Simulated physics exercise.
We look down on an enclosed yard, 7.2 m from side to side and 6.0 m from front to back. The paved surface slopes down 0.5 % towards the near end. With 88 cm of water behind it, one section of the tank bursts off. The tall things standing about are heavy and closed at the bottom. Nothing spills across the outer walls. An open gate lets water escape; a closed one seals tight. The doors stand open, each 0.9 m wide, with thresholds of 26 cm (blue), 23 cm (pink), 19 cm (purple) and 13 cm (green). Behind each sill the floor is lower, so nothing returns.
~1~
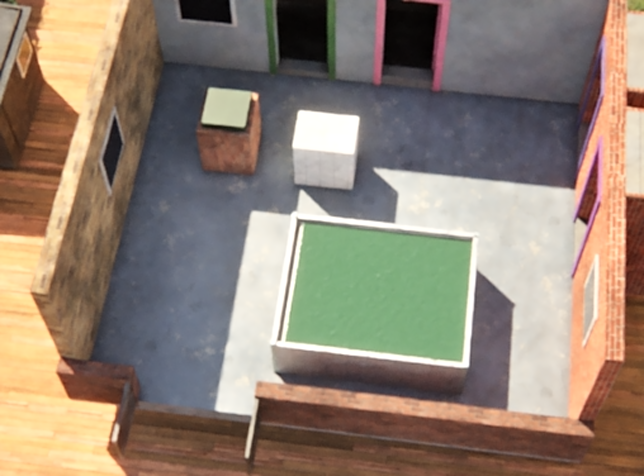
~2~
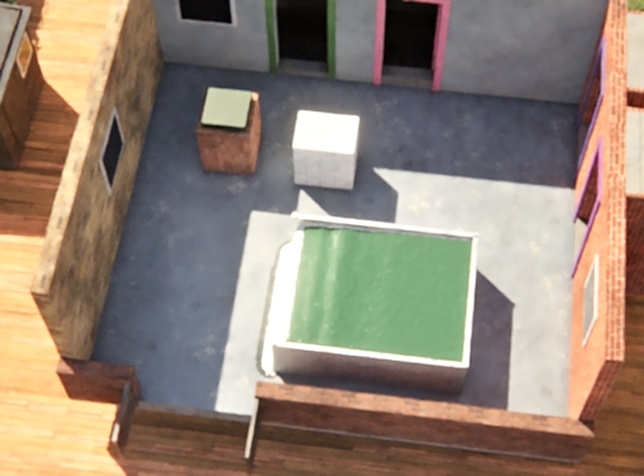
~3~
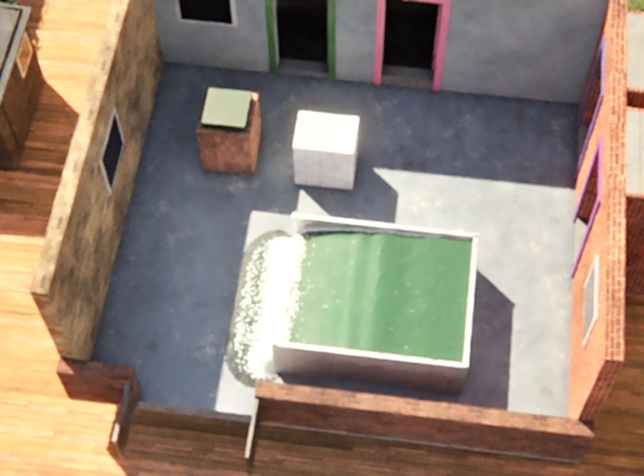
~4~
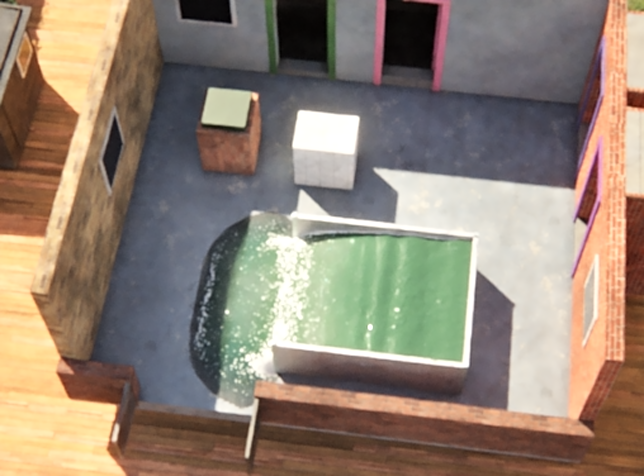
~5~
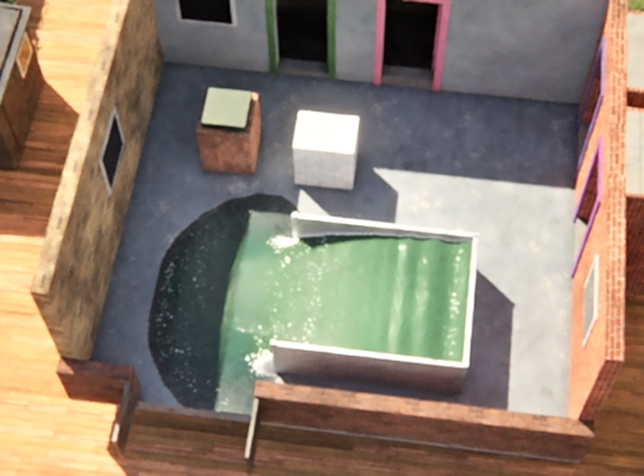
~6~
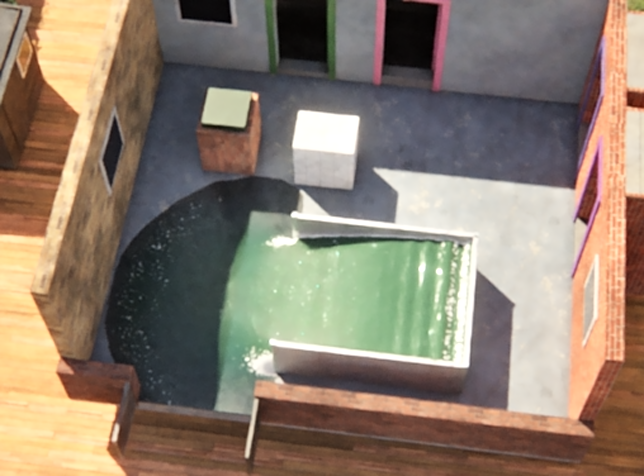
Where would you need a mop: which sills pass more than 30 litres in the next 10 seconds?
Within that time: At the blue door it stays under the limit; at the pink door it stays under the limit; at the purple door it keeps below the limit; at the green door it stays under the limit.
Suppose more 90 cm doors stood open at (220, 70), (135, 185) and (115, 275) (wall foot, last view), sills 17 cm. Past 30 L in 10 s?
In that order: Over, above, above.
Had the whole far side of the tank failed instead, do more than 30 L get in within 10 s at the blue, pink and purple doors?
Then: Blue over, pink over, purple below.
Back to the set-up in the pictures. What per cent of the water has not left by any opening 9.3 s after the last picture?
Some 68 per cent remains.
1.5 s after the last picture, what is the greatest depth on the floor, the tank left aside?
About 56 cm.
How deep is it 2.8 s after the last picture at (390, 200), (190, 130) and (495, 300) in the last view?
Roughly 0, 23 and 0 cm, in turn.
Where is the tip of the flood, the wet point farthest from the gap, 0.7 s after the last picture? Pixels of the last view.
At about (147, 134).
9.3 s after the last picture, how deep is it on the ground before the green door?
About 7.5 cm.
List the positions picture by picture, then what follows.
The tank at (377, 290) is whole and still, 88 cm deep, in the first picture.
Water pours out at (288, 298) and has run 1.2 m, to (272, 375); typically 7 cm deep outside, 88 cm at the tank's back, in the second picture.
Water pours out at (288, 299) and has run 1.3 m, to (251, 380); typically 14 cm deep outside, 88 cm at the tank's back, in the third picture.
Water pours out at (288, 300) and has run 1.7 m, to a hidden place; typically 13 cm deep outside, 88 cm at the tank's back, in the fourth picture.
Water pours out at (288, 300) and has run 2.1 m, to a hidden place; typically 10 cm deep outside, 86 cm at the tank's back, in the fifth picture.
The front is at (111, 327), 2.7 m from the gap at (288, 301); 8.8 m2 of floor is under water; 76 cm left at the back of the tank, in the sixth picture.
Then, 0.7 s after the last picture water covers 30 % of the floor and is deepest (60 cm) near (86, 379); blue door not reached, pink door not reached, purple door not reached, green door not reached.
Then, 1.5 s after the last picture water covers 35 % of the floor and is deepest (56 cm) near (89, 368); blue door not reached, pink door not reached, purple door not reached, green door not reached.
Then, 2.8 s after the last picture water covers 45 % of the floor and is deepest (50 cm) near (164, 66); blue door not reached, pink door 3 cm at the sill, 0 L in, purple door not reached, green door 12 cm at the sill, 0 L in.
Then, 5.3 s after the last picture water covers 85 % of the floor and is deepest (22 cm) near (567, 160); blue door 22 cm at the sill, 0 L in, pink door 5 cm at the sill, 0 L in, purple door 10 cm at the sill, 0 L in, green door 11 cm at the sill, 1 L in.
Then, 9.3 s after the last picture water covers 95 % of the floor and is deepest (20 cm) near (557, 425); blue door 13 cm at the sill, 0 L in, pink door 5 cm at the sill, 0 L in, purple door 9 cm at the sill, 0 L in, green door 7 cm at the sill, 1 L in.
